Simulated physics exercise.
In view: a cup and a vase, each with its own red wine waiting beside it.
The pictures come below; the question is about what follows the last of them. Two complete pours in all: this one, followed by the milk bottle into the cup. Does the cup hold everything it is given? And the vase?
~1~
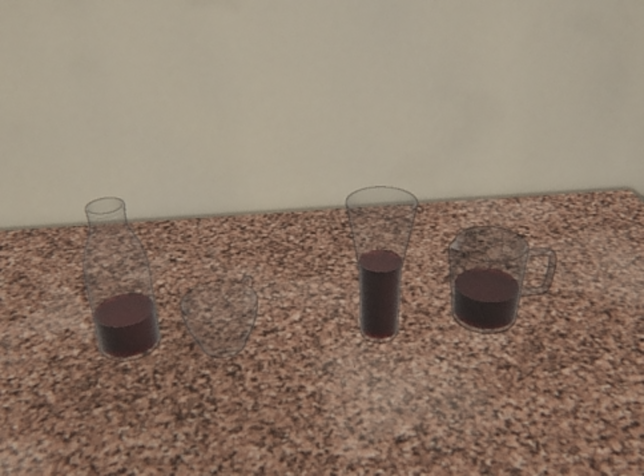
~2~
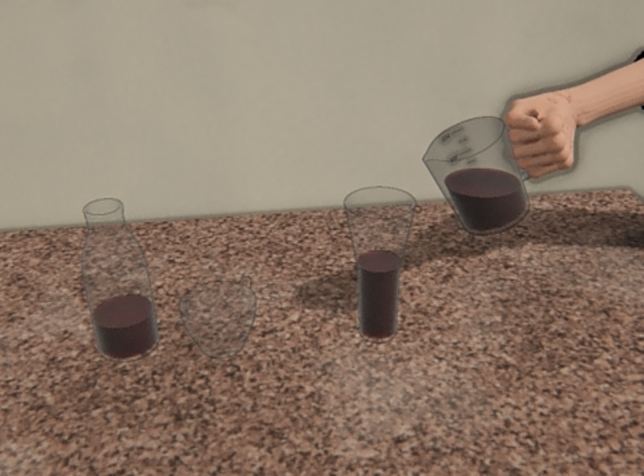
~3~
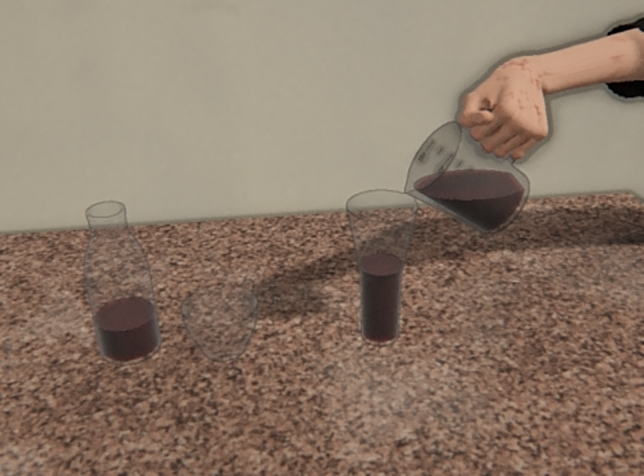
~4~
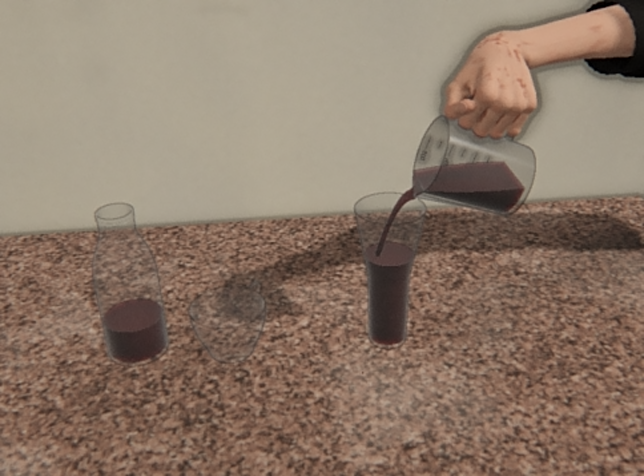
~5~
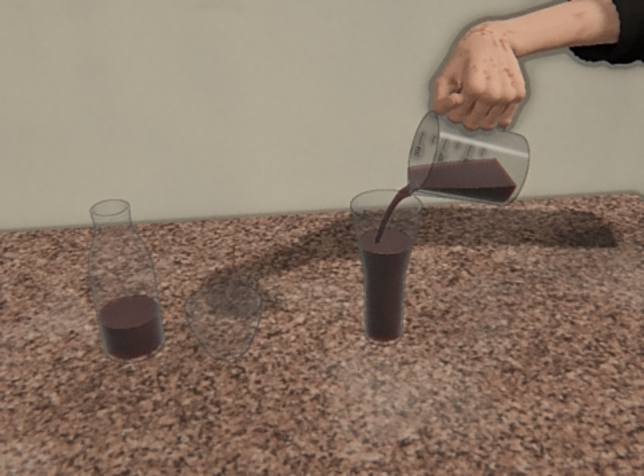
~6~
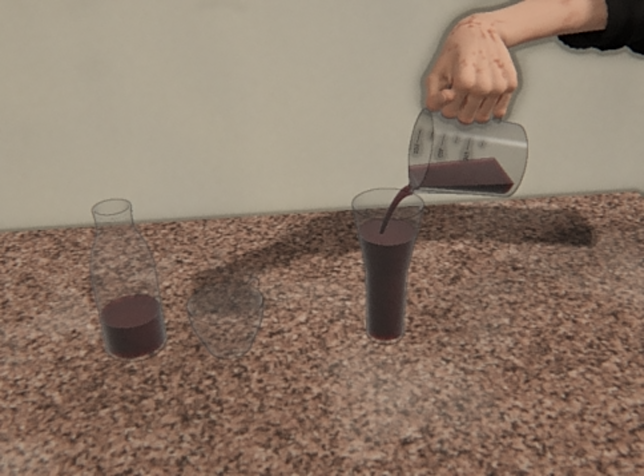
Cup: All inside; vase: All inside.
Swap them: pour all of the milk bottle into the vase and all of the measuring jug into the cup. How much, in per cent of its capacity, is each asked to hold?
Load vs capacity: 80 % first, then 70 %.
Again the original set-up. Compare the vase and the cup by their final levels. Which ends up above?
The higher surface is in the one on the right.
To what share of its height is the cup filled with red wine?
I'd put it close to 70 per cent.
Soon after, the vase is nearly full.
In the end, the cup is about three quarters full; the vase is nearly full.
